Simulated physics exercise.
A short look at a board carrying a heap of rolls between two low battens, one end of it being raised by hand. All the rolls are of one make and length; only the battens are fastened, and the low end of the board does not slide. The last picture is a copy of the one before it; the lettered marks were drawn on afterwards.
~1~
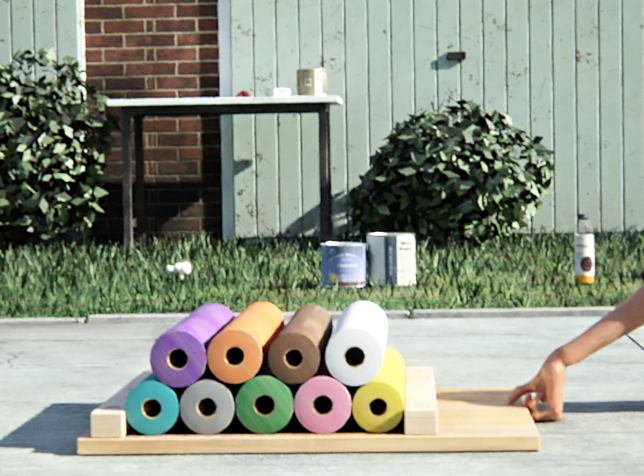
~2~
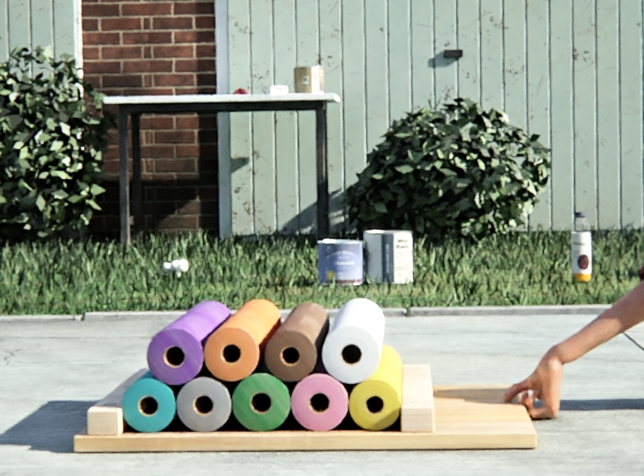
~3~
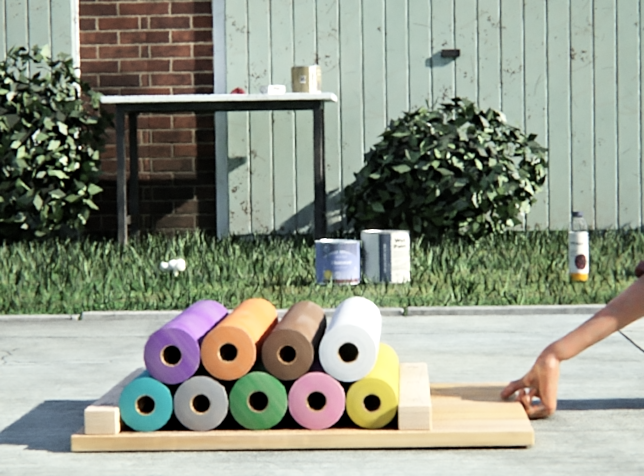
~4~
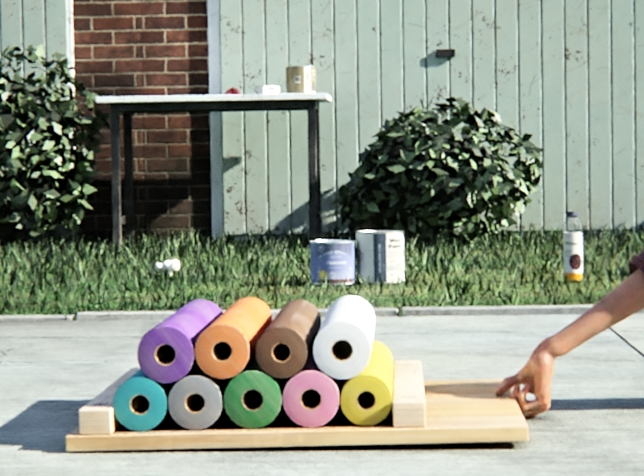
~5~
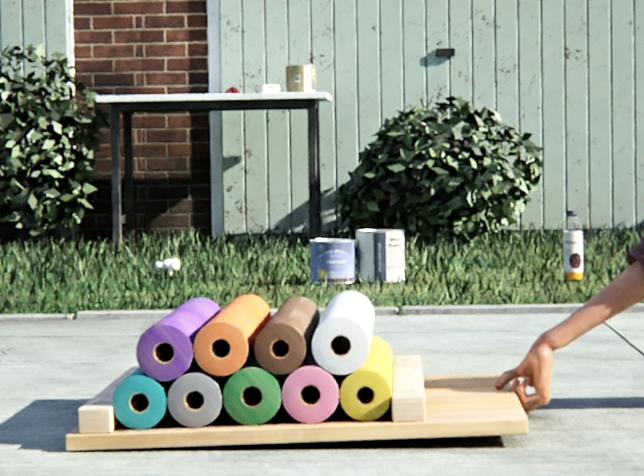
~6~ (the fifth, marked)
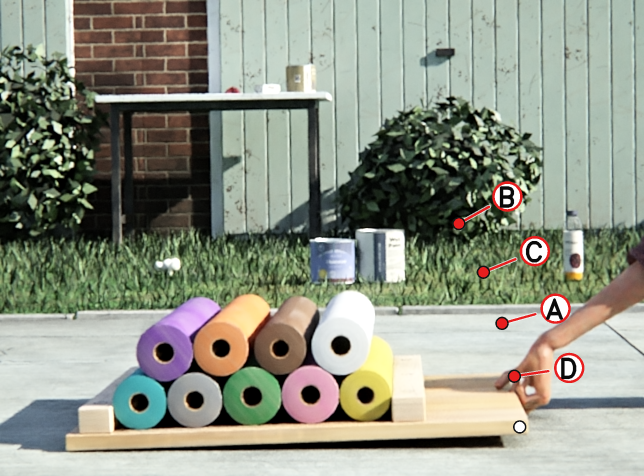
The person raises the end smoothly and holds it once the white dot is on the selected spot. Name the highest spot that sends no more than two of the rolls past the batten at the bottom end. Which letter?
No higher than B.
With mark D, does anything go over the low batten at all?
No.
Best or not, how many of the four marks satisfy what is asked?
Four of the four.
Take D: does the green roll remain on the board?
Yes, with D.
On the copy, A at (502, 323); B at (459, 223); C at (484, 272); D at (514, 376); the white dot at (519, 427).
On B. First, board at 17°.
Then, board at 28°.
Finally, board at 28°, two over the low batten (purple, orange).
By contrast, A none over the low batten; C one over the low batten (purple); D none over the low batten.
